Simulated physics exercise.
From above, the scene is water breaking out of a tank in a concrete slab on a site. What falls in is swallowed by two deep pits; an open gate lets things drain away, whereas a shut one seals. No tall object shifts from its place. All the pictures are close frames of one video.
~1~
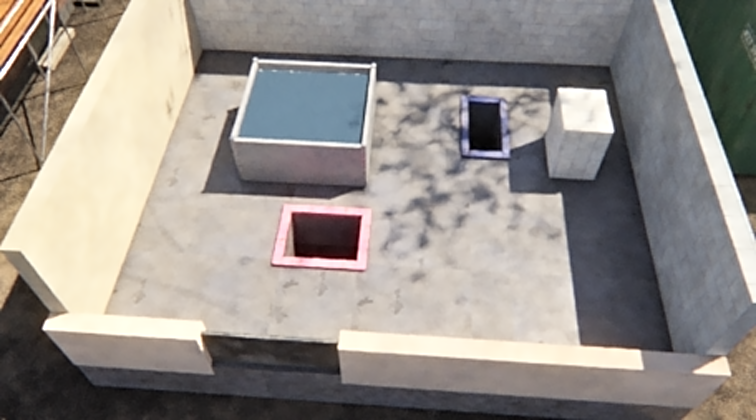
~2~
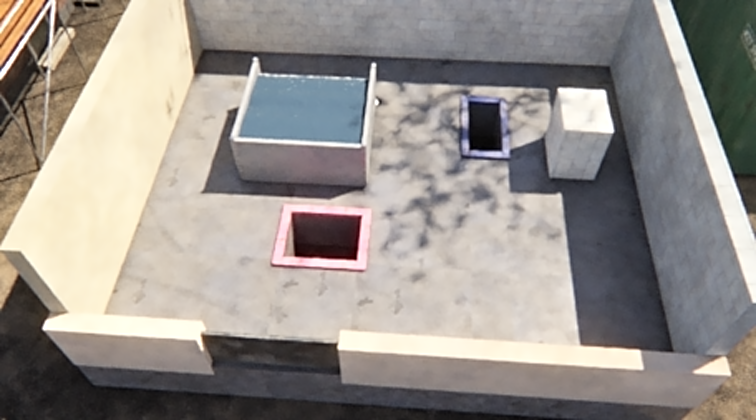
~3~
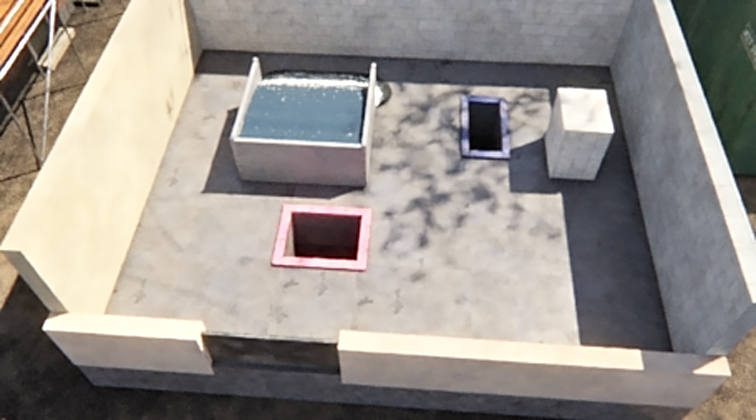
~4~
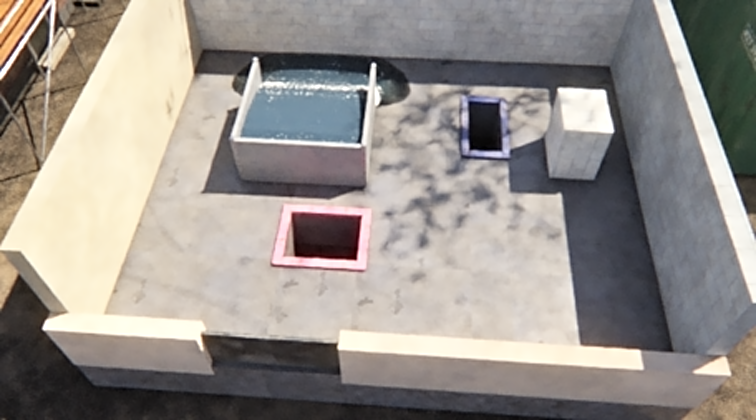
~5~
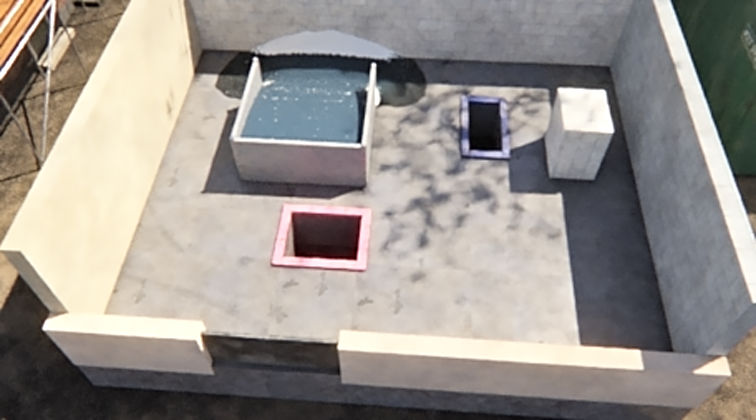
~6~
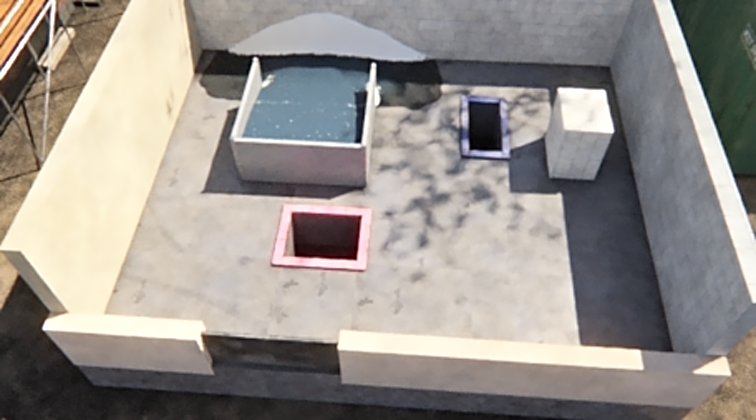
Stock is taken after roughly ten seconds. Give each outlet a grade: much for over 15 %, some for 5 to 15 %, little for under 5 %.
Grades: Gate - little, pink pit - little, blue pit - some.
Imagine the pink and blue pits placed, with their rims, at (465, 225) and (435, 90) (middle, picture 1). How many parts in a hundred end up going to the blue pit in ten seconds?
Share, blue pit, approx.: 20 in a hundred.
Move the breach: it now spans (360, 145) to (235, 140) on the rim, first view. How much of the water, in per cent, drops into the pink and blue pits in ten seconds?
Parts in a hundred: Pink 45, blue 0.
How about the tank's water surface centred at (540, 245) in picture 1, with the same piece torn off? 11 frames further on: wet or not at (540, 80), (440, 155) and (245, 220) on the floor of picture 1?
Taking them as they were asked, they come out soaked, soaked, bone dry.
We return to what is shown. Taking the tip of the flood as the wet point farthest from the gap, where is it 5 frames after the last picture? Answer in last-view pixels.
(528, 68).
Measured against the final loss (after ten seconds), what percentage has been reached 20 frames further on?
Somewhere around 55 per cent, I'd say.
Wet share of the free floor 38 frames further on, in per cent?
It comes out near 80 percent.
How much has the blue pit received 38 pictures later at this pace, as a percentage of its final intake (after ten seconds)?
Around 85 percent.
A moment on, water covers 15 % of the floor; the gate 0 %, the pink pit 0 %, the blue pit 0 %.
Next, water covers 30 % of the floor; the gate 0 %, the pink pit 0 %, the blue pit 1 %.
Then, water covers 55 % of the floor; the gate 0 %, the pink pit 0 %, the blue pit 5 %.
Later, water covers 80 % of the floor; the gate 0 %, the pink pit 0 %, the blue pit 8 %.
In the end, water covers 95 % of the floor; the gate 0 %, the pink pit 0 %, the blue pit 9 %.
